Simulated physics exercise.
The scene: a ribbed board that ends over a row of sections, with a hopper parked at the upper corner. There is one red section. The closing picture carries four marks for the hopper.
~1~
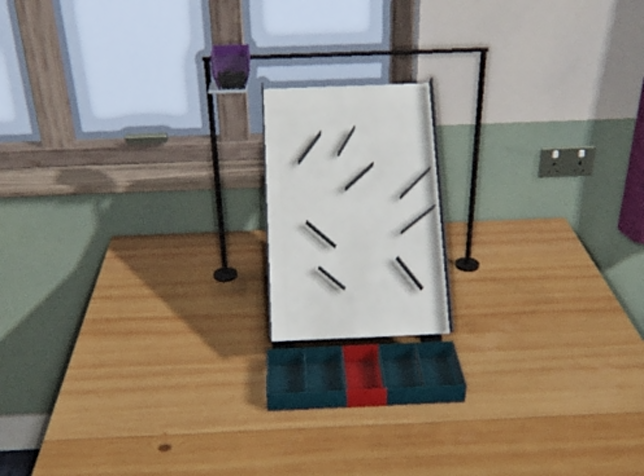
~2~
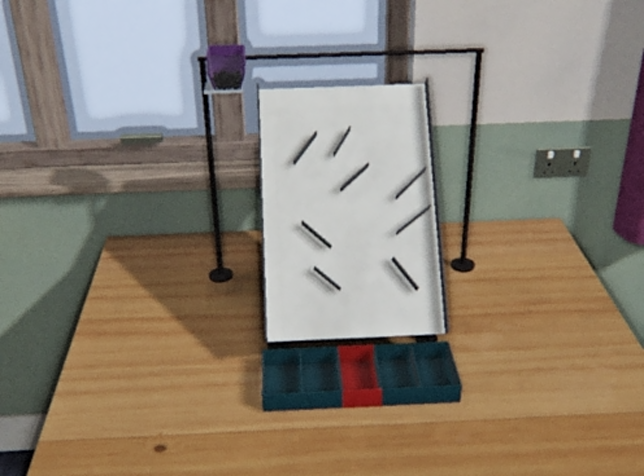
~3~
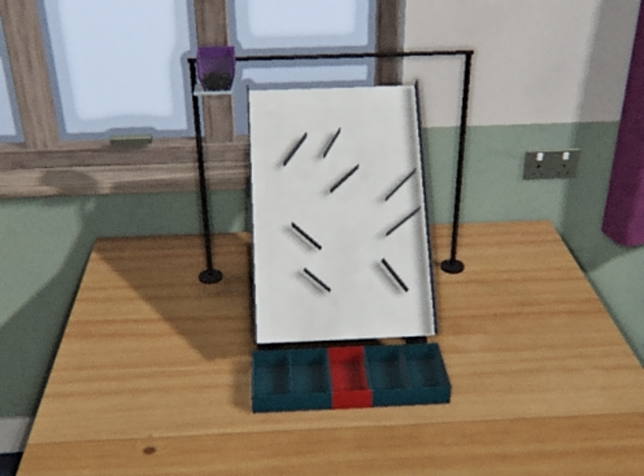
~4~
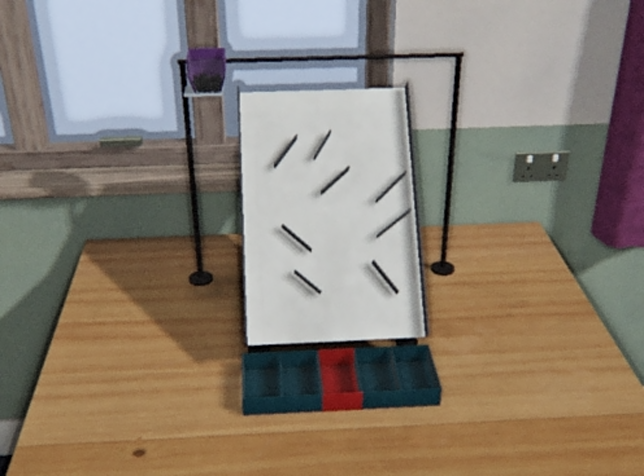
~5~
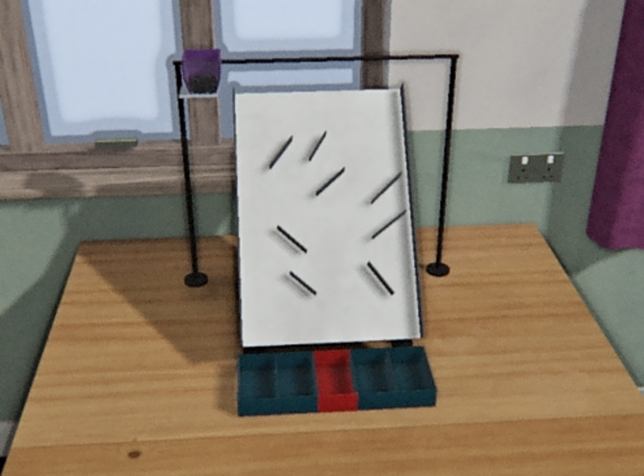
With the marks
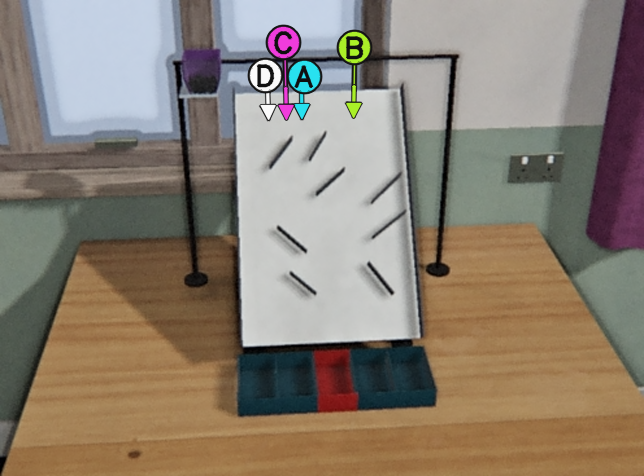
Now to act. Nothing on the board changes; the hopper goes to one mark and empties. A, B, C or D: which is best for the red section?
Use mark B.
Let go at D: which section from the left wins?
The first from the left.
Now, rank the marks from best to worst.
B, A, C, D.
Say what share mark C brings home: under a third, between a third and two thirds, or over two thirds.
Under a third.
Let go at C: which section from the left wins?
The first.
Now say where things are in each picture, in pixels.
The first picture shows hopper near (233, 84), black beans, door shut.
The second picture shows ribs (294, 160) to (317, 131), (334, 152) to (350, 126), (341, 187) to (369, 162).
The third picture shows ribs (387, 197) to (416, 168), (292, 222) to (321, 247), (388, 233) to (421, 206).
The fourth picture shows ribs (295, 270) to (321, 292), (373, 260) to (399, 292).
The fifth picture shows red section near (338, 402), number 3 of 5 from the left.
On the marked copy, mark A meets the board at (301, 113); mark B meets the board at (353, 112); mark C meets the board at (286, 114); mark D meets the board at (268, 114).
With A, close to a third in the red section, close to two thirds in other sections, only a few outside the box.
With B, close to half in the red section, close to a third in other sections, a small share outside the box.
With C, a small share in the red section, the bulk in other sections, a small share outside the box.
With D, none at all in the red section, all but a few in other sections.
